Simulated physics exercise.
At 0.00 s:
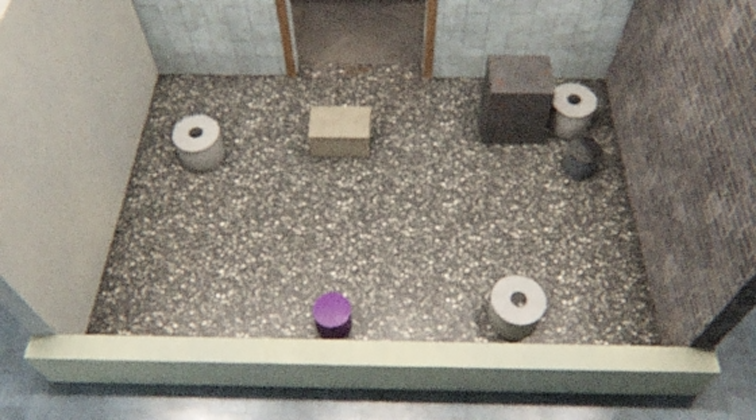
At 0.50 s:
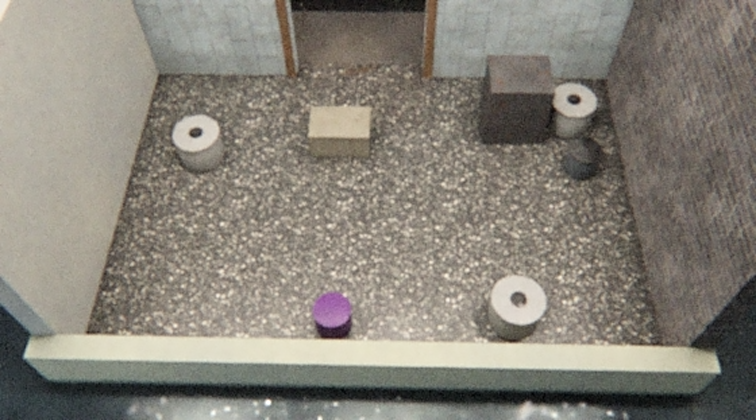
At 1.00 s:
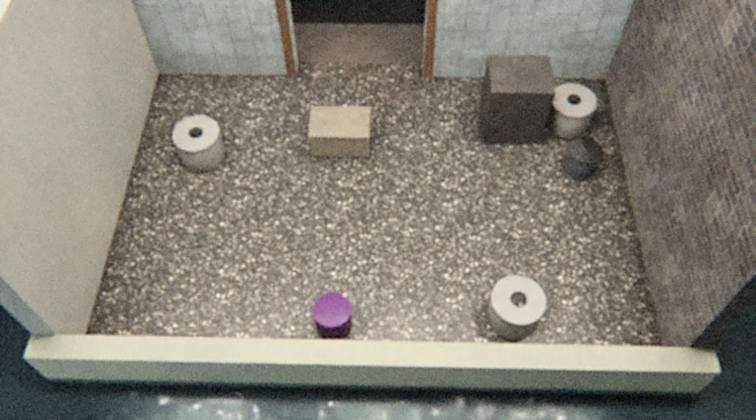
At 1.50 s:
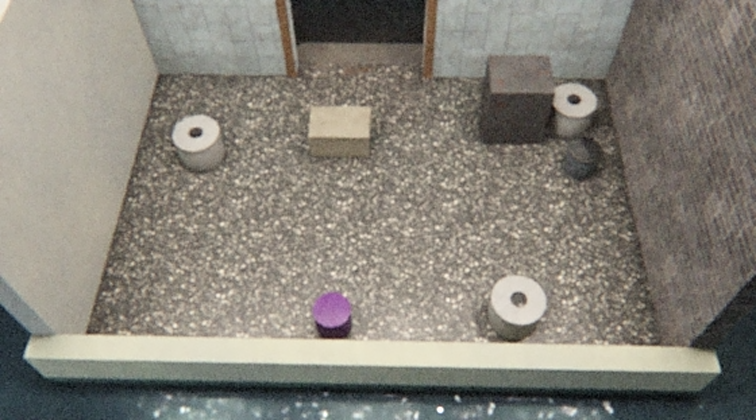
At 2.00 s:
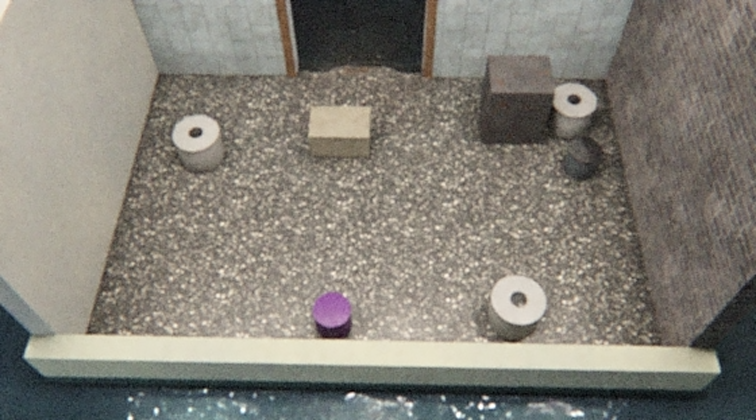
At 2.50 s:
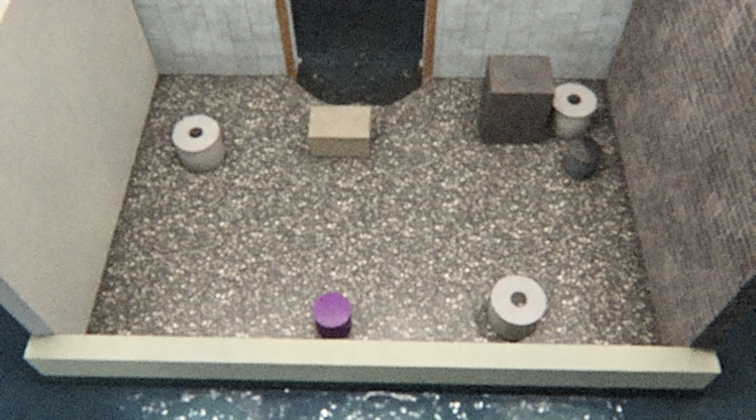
A dark grey box, the largest object, stands at the upper right of a speckled-floored office seen from high above, with pale walls on the left and back and a darker wall on the right. A smaller beige crate sits near the doorway, pale pails stand at left, upper right and lower right, and a small dark object and a purple pail lie on the floor. Dark water advances through the doorway and spreads just inside, while the objects and camera stay still.
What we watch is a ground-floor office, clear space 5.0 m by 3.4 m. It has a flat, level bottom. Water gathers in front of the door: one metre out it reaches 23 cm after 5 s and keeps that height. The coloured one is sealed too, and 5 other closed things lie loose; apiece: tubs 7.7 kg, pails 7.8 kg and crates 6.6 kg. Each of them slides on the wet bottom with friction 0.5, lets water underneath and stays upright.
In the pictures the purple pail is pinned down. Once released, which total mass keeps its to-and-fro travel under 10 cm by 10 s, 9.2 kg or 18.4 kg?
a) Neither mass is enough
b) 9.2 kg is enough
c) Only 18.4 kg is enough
c.
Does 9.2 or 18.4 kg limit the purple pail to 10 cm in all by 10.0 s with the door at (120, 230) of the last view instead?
Under that change the large mass is required.
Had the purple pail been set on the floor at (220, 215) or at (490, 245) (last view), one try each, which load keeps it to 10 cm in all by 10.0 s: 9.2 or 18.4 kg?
In that order: Just the heavier works; both loads work.
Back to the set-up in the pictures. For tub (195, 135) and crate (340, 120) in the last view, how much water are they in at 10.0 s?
Depths: Near 6 cm, then near 14 cm.
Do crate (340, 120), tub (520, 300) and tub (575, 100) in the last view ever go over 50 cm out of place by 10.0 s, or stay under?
The three come out further, further, not as far, in that order.
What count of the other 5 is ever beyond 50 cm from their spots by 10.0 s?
My count gives 2.
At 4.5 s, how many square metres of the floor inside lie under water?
Somewhere around 6.0 m2, roughly.
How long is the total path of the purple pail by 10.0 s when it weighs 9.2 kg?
Some 80 cm in all.
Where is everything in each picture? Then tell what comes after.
The purple pail at (332, 310) rests on the ground; water covers 0.0 m2; 0 of 6 have shifted, in the first frame.
The purple pail at (332, 310) rests on the ground; 0.0 m2 under water; 0 of 6 have shifted, in the second frame.
The purple pail at (332, 310), on the bottom; 0.0 m2 under water; 0 of 6 have shifted, in the third frame.
The purple pail at (332, 310), on the bottom; water covers 0.0 m2; 0 of 6 have shifted, in the fourth frame.
The purple pail at (332, 310), on the bottom; 0.0 m2 under water; 0 of 6 have shifted, in the fifth frame.
The purple pail at (332, 310) rests on the ground; water covers 0.4 m2; 0 of 6 have shifted, in the sixth frame.
After 3.5 s the purple pail would be 0 cm from its start with 9.2 kg and 0 cm from its start with 18.4 kg; 0 cm of water round it then.
After 4.5 s the purple pail would be 0 cm from its start with 9.2 kg and 0 cm from its start with 18.4 kg; 0 cm of water round it then.
After 7.0 s the purple pail would be 0 cm from its start with 9.2 kg and 0 cm from its start with 18.4 kg; 10 cm of water round it then.
After 10.0 s the purple pail would be 80 cm from its start with 9.2 kg and 0 cm from its start with 18.4 kg; 14 cm of water round it then.
